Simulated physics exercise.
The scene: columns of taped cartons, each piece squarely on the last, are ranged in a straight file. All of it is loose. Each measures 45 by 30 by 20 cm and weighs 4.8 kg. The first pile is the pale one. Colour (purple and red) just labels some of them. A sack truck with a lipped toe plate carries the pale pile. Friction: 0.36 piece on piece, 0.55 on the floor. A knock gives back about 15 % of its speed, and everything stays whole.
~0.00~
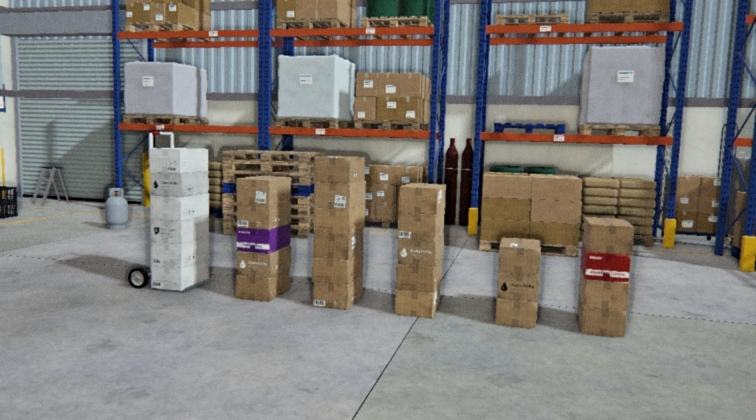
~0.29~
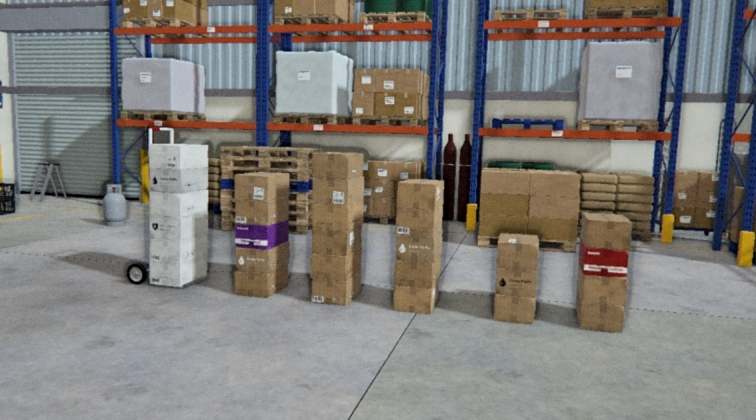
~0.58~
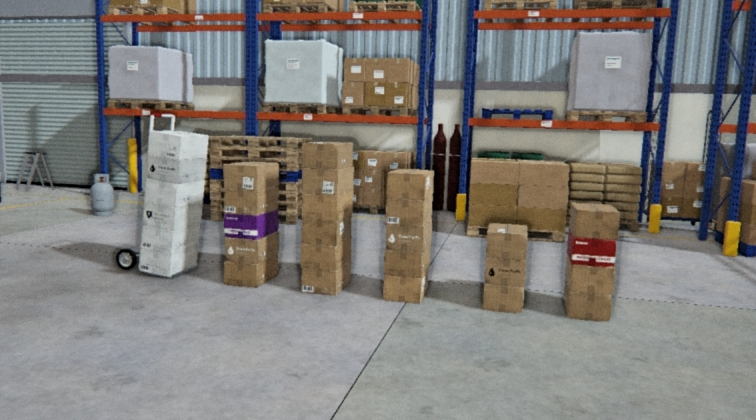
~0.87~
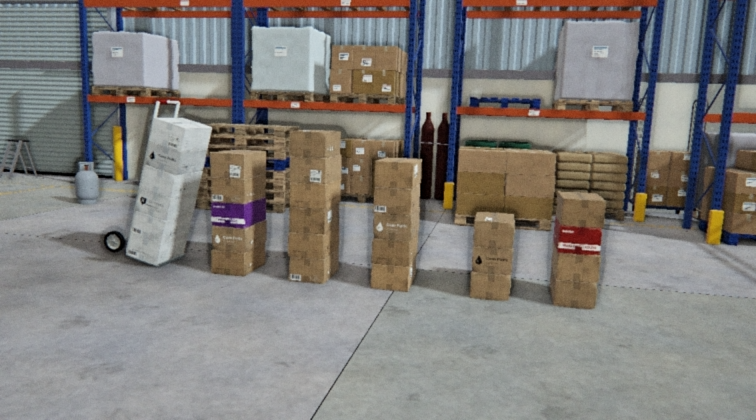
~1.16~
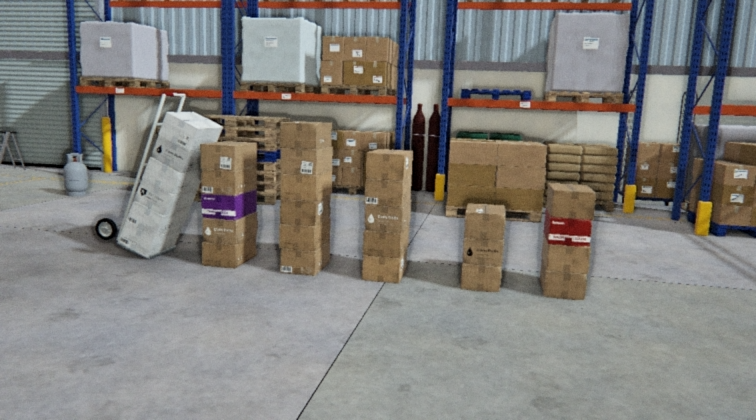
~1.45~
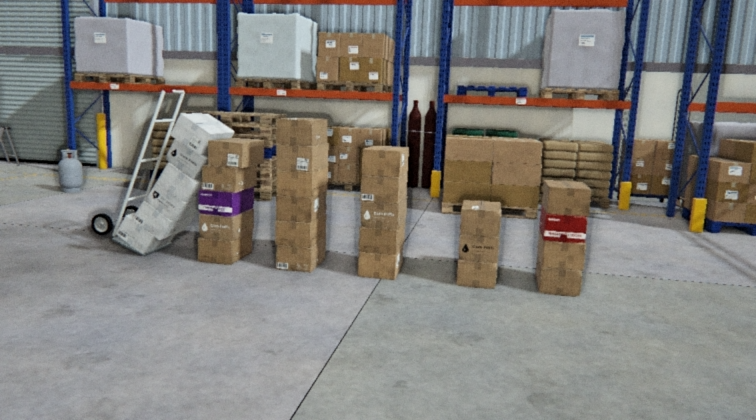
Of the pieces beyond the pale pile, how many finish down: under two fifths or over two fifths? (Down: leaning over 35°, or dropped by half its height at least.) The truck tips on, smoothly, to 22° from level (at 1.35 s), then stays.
Ending down: Upwards of two fifths.
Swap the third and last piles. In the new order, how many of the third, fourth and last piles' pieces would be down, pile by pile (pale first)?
In that case third 0, fourth 0, last 0.
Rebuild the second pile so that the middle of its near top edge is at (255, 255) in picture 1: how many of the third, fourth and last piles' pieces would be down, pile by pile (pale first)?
Then third 0, fourth 0, last 0.
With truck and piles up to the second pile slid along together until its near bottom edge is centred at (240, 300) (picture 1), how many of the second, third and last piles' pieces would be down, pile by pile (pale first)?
Then second 5, third 5, last 0.
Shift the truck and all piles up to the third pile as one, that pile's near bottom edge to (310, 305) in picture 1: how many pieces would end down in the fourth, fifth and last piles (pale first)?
Then fourth 4, fifth 0, last 0.
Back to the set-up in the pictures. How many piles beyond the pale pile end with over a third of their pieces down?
5 of them.
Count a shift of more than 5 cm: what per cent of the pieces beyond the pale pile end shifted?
95 per cent.
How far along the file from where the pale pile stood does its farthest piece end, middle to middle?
Roughly 120 cm along.
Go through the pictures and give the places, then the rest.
In the first picture (places mark the middle of the side facing us; the camera pans a little), truck frame 0° forward; red carton (608, 268); purple carton (253, 241); the rest undisturbed.
The second picture shows truck frame 1° forward; red carton (606, 263).
The third picture shows truck frame 6° forward, top of the pale pile leaning 6°; red carton (594, 253); the rest undisturbed.
The fourth picture shows truck frame 14° forward, top of the pale pile leaning 14°; purple carton (227, 215); the rest undisturbed.
The fifth picture shows truck frame (155, 125) 21° forward, top of the pale pile leaning 24°; red carton (570, 232); the rest undisturbed.
The sixth picture shows truck frame (153, 121) 22° forward, top of the pale pile leaning 30°; purple carton (215, 203); red carton (566, 229); 2 disturbed, none down.
After 2.32 s, 6 of the pale pile down; none of the 23 other cartons down, 11 disturbed; purple carton leaning 24°, 7 cm lower.
After 3.40 s, 6 of the pale pile down; 15 of the 23 other cartons down; purple carton leaning 40°, 16 cm lower.
At rest (6.5 s), 6 of the pale pile down; 21 of the 23 other cartons down; red carton upside down; purple carton leaning 40°, 16 cm lower. That is 91 per cent. As the last picture would show them, middles, red carton near (690, 286), purple carton near (285, 222).
